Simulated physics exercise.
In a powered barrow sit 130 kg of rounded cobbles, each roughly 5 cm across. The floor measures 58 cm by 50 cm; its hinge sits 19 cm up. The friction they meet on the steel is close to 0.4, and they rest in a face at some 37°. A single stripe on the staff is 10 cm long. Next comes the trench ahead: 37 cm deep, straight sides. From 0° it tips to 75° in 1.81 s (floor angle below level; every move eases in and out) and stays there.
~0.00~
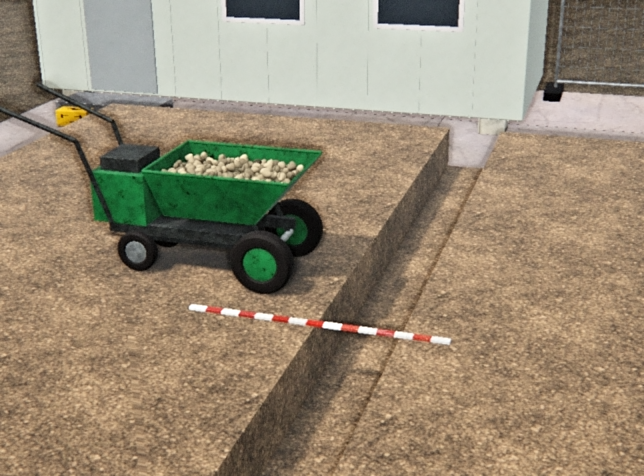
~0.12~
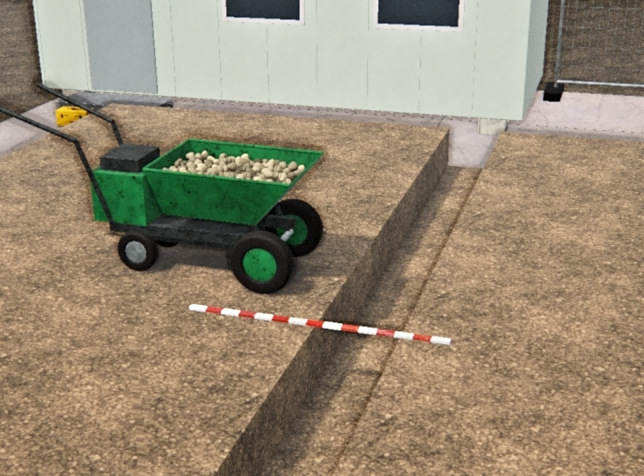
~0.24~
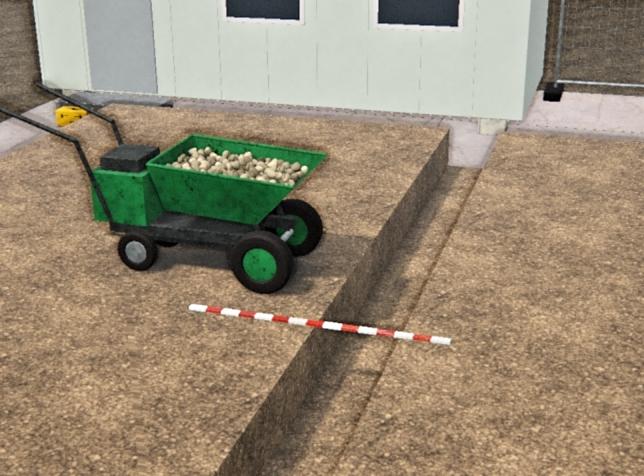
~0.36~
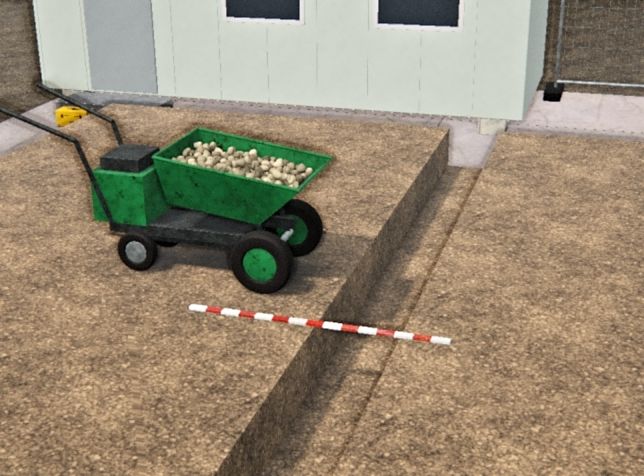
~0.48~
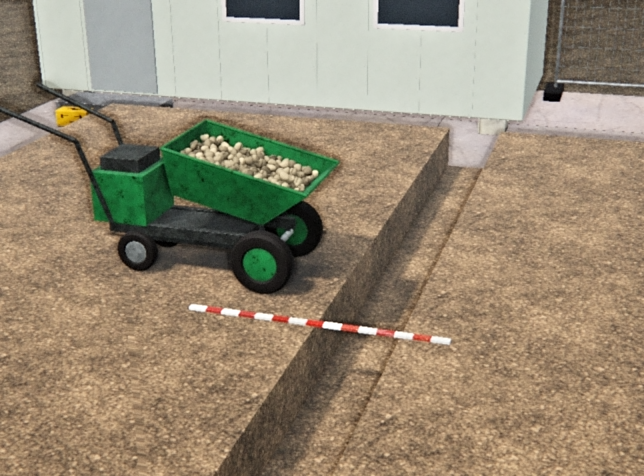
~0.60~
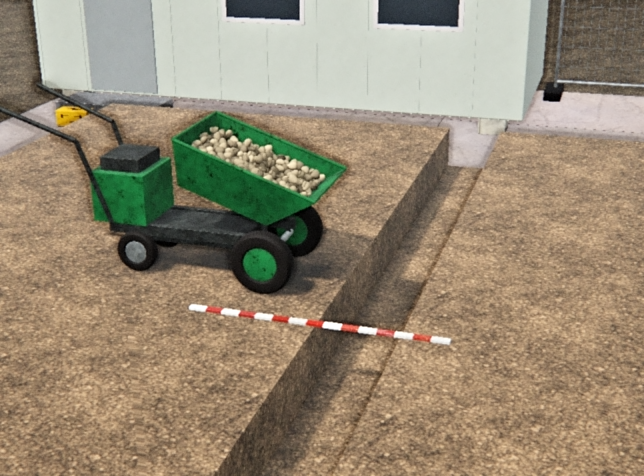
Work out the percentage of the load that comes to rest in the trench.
It works out at about 100 per cent of the load.
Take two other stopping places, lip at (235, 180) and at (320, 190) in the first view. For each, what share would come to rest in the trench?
I'd expect some 70 per cent, then some 60.
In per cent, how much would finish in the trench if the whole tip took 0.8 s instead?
Something close to 90 per cent.
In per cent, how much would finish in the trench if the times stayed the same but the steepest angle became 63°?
It would be near 100 per cent.
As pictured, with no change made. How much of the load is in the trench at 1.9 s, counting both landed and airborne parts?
Around 70 per cent of it.
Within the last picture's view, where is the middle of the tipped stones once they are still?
Somewhere near pixel (393, 331).
After 1.4 s the floor is at 63°; 98 % in the tray, 2 % in the trench; the foremost stones are at (373, 258).
After 1.9 s the floor is at 75°; 31 % in the tray, 69 % in the trench; the foremost stones are at (424, 312).
After 2.3 s the floor is at 75°; 7 % in the tray, 93 % in the trench; the foremost stones are at (425, 333).
After 4.2 s the floor is at 75°; 0 % in the tray, 100 % in the trench; the foremost stones are at (430, 328).
